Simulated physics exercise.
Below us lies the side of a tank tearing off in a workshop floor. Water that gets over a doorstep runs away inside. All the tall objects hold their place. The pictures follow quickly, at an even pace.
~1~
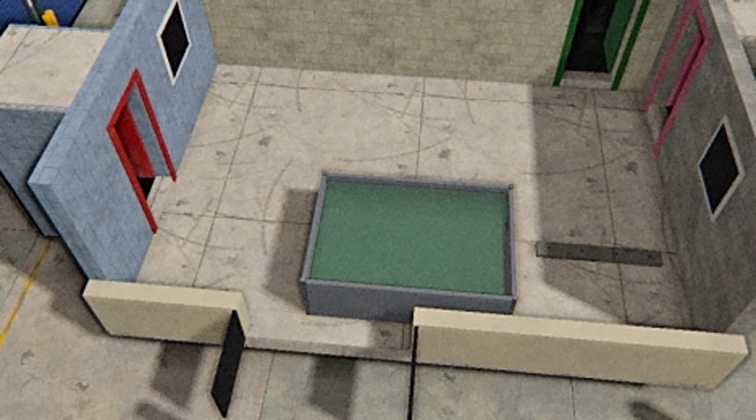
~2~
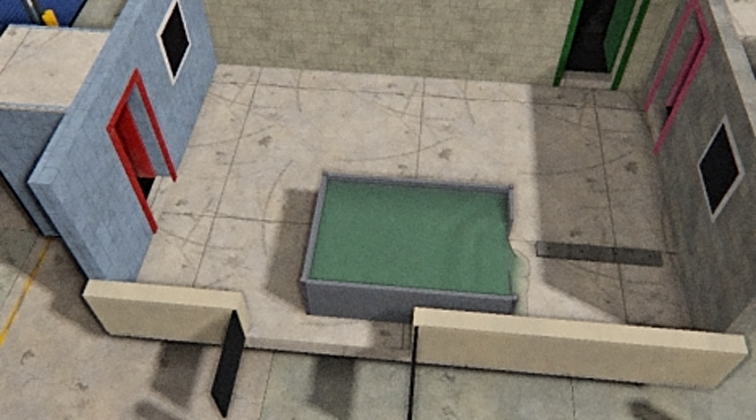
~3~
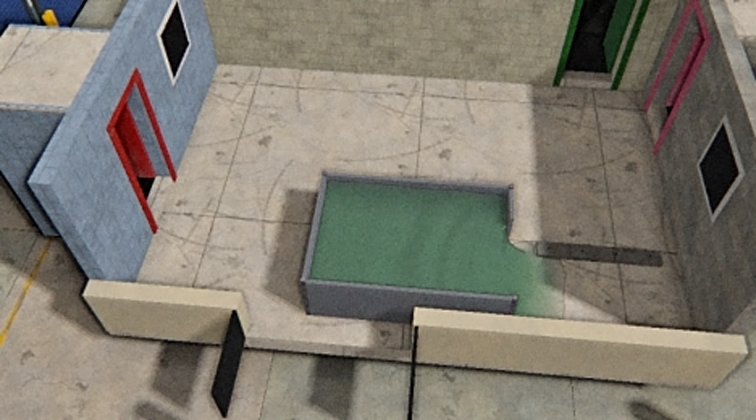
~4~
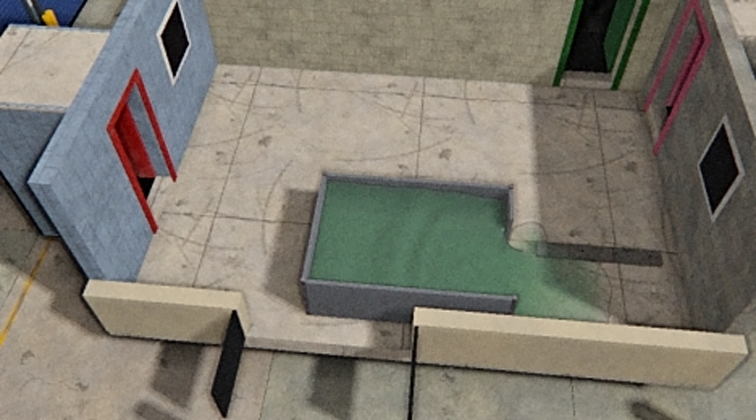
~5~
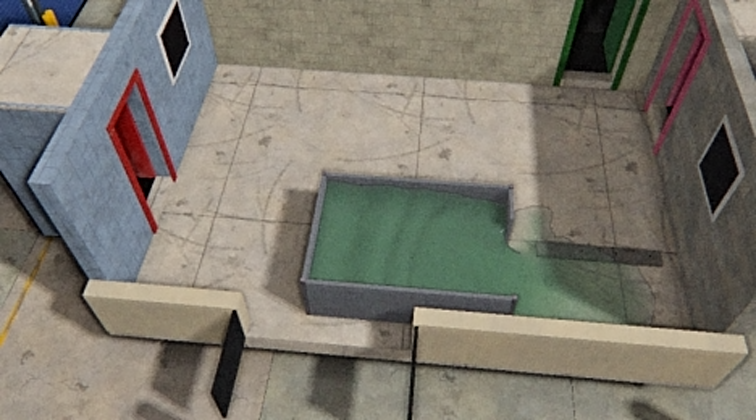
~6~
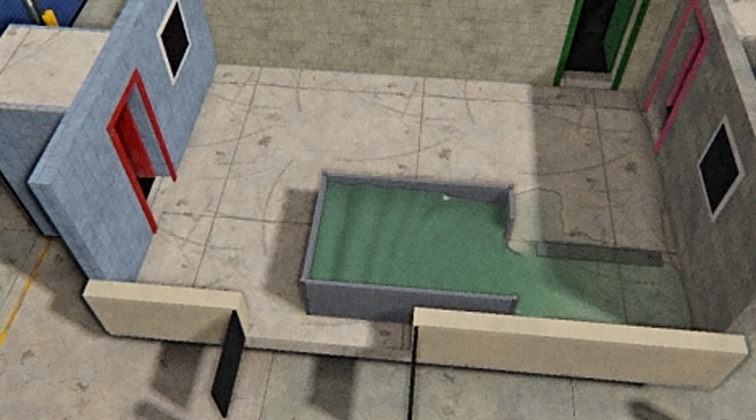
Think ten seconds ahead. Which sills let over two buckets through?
One by one: The pink door holds within the limit; the green door floods; the red door holds within the limit.
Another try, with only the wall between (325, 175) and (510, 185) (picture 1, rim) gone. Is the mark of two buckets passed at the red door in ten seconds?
Then: Red door is under.
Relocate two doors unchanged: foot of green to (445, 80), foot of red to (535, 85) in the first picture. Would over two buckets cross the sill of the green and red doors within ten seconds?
One by one: The green door holds; the red door lets more in.
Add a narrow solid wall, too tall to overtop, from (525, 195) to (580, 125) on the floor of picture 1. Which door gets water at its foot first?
The door marked pink.
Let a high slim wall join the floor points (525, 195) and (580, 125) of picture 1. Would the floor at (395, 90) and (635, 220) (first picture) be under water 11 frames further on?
One after the other: Dry, under water.
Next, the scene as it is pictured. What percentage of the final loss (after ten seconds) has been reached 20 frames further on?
Near 15 in a hundred.
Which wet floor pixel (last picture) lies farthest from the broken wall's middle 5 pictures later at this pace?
At about (655, 190).
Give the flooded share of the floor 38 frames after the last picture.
About 70 per cent.
A moment on, water covers 20 % of the floor; the pink door not reached, the green door not reached, the red door not reached.
Next, water covers 20 % of the floor; the pink door wet at the sill, nothing in, the green door not reached, the red door not reached.
Then, water covers 40 % of the floor; the pink door wet at the sill, nothing in, the green door over two buckets in, the red door not reached.
Later, water covers 70 % of the floor; the pink door wet at the sill, nothing in, the green door far over two buckets in, the red door not reached.
In the end, water covers 95 % of the floor; the pink door wet at the sill, nothing in, the green door far over two buckets in, the red door wet at the sill, nothing in.
